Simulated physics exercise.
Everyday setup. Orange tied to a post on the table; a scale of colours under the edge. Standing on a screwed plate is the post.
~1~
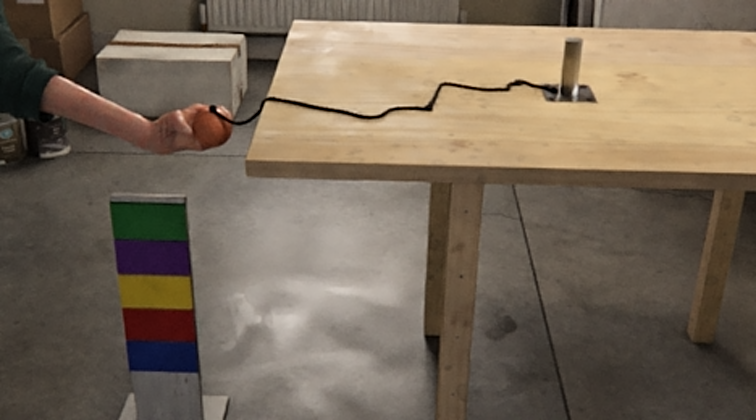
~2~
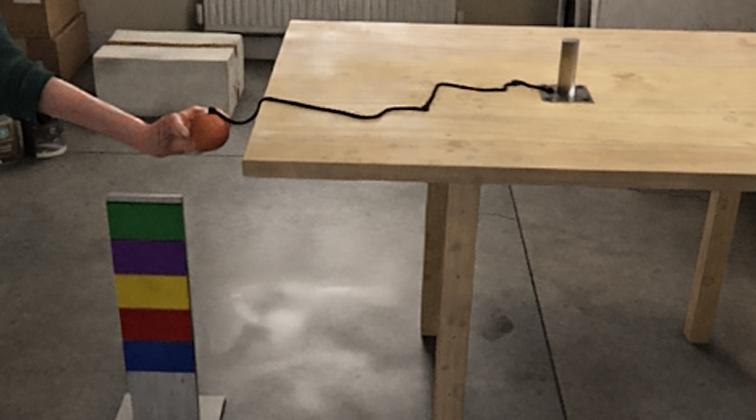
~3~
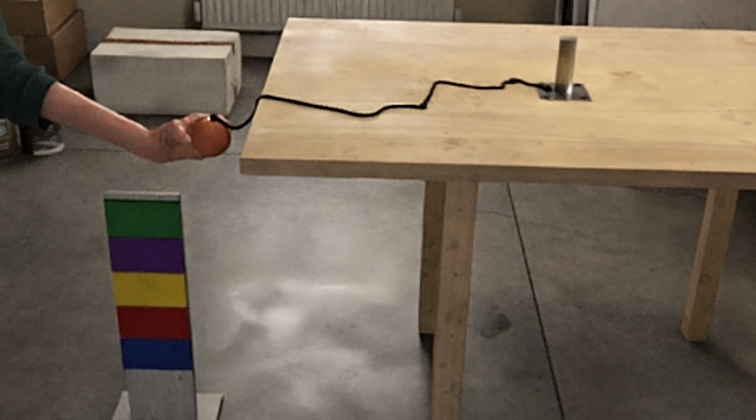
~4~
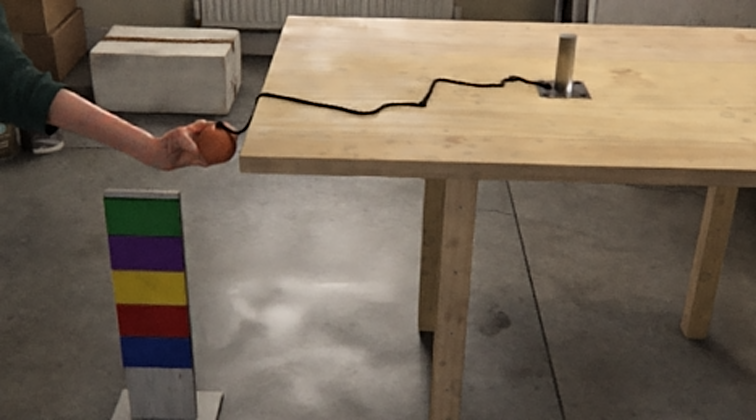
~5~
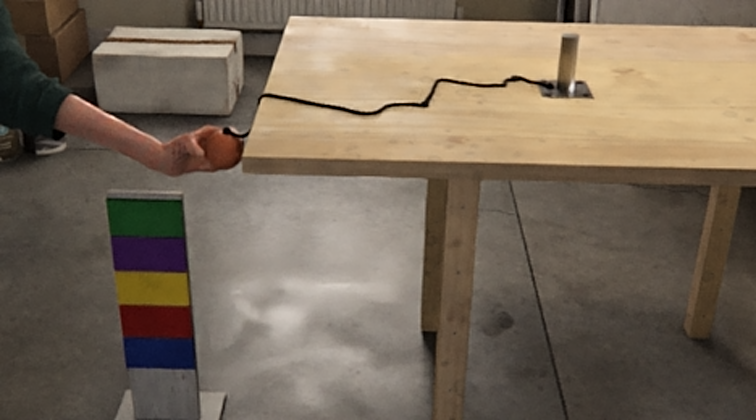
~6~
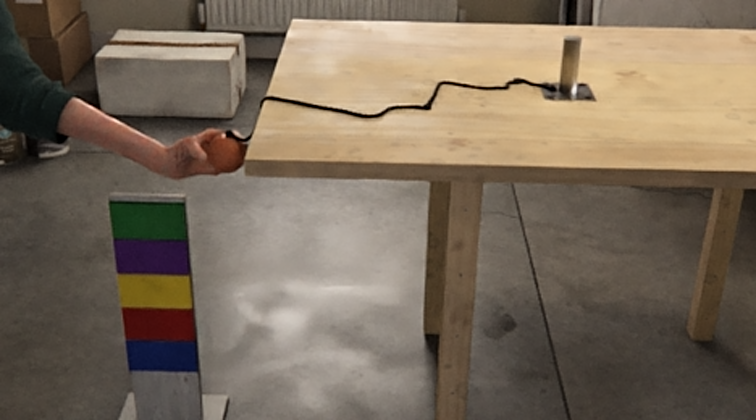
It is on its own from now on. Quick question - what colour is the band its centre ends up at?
It's the yellow band.
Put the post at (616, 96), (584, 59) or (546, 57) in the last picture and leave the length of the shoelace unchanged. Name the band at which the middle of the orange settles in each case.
First try: Purple; second try: Purple; third try: Yellow.
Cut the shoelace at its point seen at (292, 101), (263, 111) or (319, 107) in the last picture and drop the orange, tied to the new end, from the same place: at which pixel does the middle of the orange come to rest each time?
Close to (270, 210) first, close to (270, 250) next, and close to (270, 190) last.
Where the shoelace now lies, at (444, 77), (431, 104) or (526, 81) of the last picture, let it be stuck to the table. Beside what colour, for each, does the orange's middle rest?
Each in turn comes out as purple, green, yellow.
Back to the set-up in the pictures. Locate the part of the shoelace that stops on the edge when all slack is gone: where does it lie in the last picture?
Roughly (389, 109).
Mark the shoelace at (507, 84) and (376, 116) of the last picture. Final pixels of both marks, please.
The first settles around (472, 90), the second around (267, 114).
Soon after, orange near (238, 288); level with yellow.
Then, orange near (298, 278); level with yellow.
Further on, orange near (264, 293); level with yellow.
At rest, orange near (273, 294); level with yellow. Its middle rests at the yellow band.
